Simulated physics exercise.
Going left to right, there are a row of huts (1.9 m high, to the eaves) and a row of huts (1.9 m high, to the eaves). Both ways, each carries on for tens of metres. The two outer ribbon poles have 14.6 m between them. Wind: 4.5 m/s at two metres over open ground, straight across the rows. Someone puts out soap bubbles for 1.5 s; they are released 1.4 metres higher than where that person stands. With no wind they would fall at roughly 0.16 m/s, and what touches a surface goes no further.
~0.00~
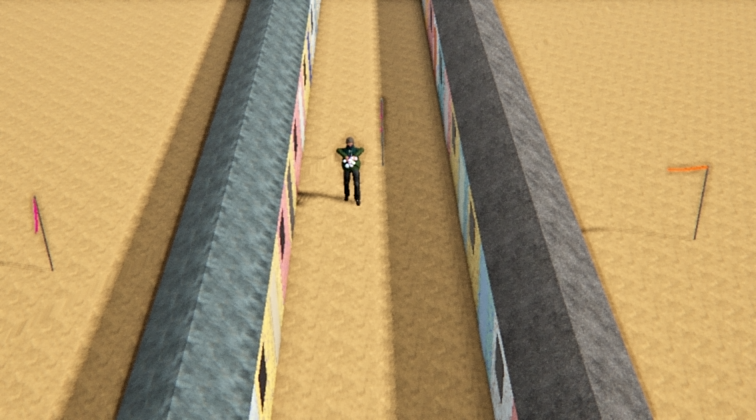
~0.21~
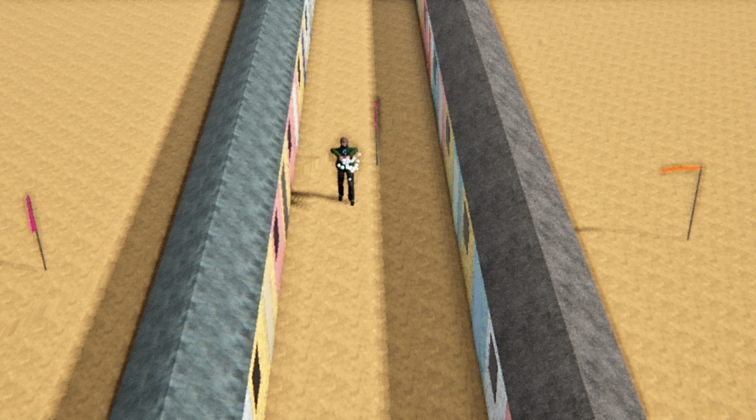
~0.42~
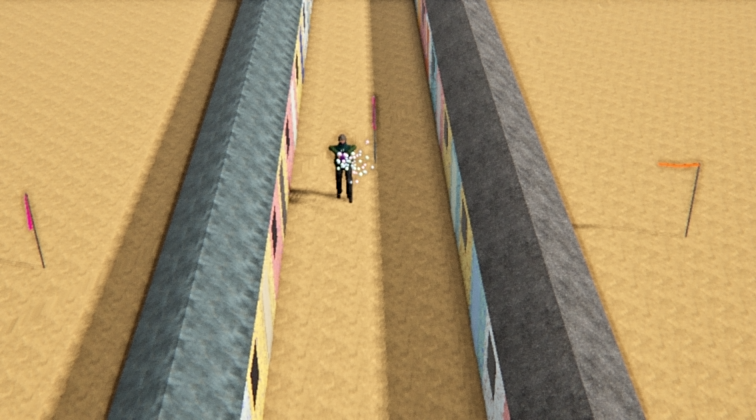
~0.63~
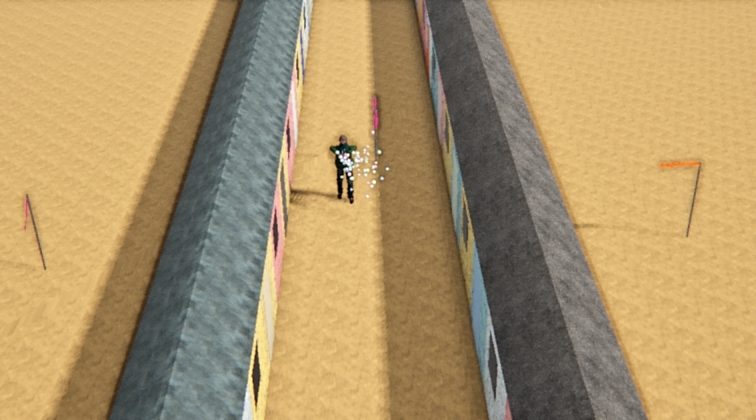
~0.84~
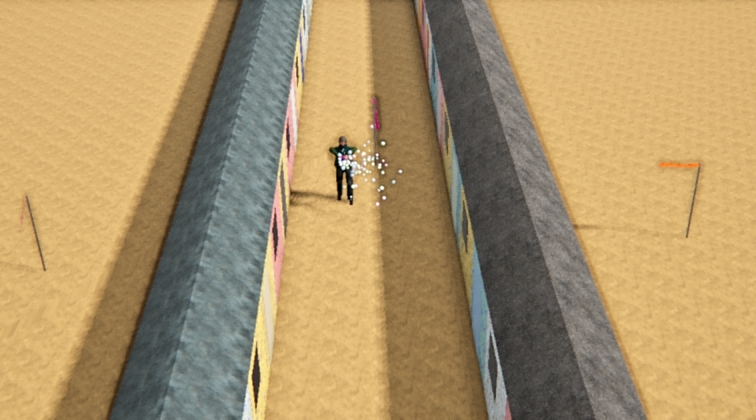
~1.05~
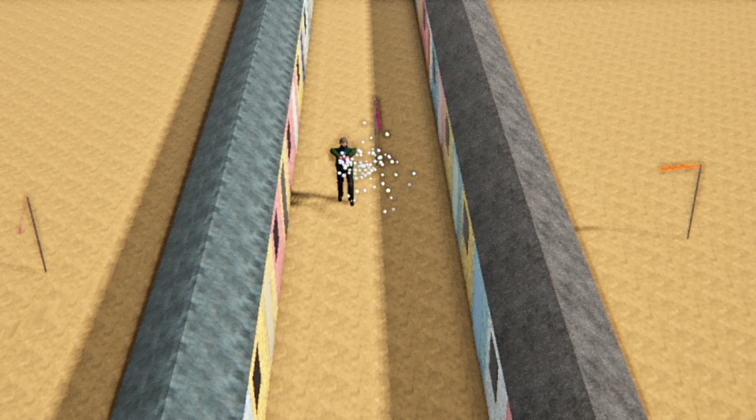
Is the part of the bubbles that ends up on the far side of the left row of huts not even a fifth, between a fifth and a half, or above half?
One fifth to one half ends up on the far side.
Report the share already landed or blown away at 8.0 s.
Roughly 20 %.
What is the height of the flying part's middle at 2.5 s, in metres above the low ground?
About 1.6 m high.
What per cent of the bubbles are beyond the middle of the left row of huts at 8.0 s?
Estimate: Roughly 15 per cent.
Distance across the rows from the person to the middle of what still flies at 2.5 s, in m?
My estimate would be some 1.0 metres.
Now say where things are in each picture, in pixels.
The left ribbon ends at (37, 232), hanging almost straight and the bubbles in the air span x = 345 to 355 around y = 160, in the first picture.
The right ribbon ends at (661, 171), leaning 85 degrees to the left and the bubbles in the air span x = 345 to 360 around y = 165, in the second picture.
The inner ribbon ends at (374, 129), hanging almost straight, the bubbles in the air span x = 340 to 370 around y = 160 and the top of the left row of huts crosses (236, 115), in the third picture.
The left ribbon ends at (25, 231), leaning 15 degrees to the left and the bubbles in the air span x = 340 to 380 around y = 165, in the fourth picture.
The right ribbon ends at (659, 165), leaning 90 degrees to the left and the bubbles in the air span x = 345 to 390 around y = 165, in the fifth picture.
The inner ribbon ends at (380, 130), hanging almost straight, the bubbles in the air span x = 345 to 395 around y = 165 and the top of the left row of huts crosses (237, 118), in the sixth picture.
After 2.5 s, 0 % is beyond the left row of huts; 1 % has touched down or left; the middle of what still flies is 1.6 m above the low ground, near (392, 152).
After 4.0 s, 2 % is beyond the left row of huts; 4 % has touched down or left; the middle of what still flies is 2.1 m above the low ground, near (391, 134).
After 8.0 s, 16 % is beyond the left row of huts; 22 % has touched down or left; the middle of what still flies is 1.9 m above the low ground, near (362, 143).
After 20.0 s, 33 % is beyond the left row of huts; 76 % has touched down or left; the middle of what still flies is 2.0 m above the low ground, near (298, 131).
After 45.0 s, 38 % is beyond the left row of huts; 99 % has touched down or left.
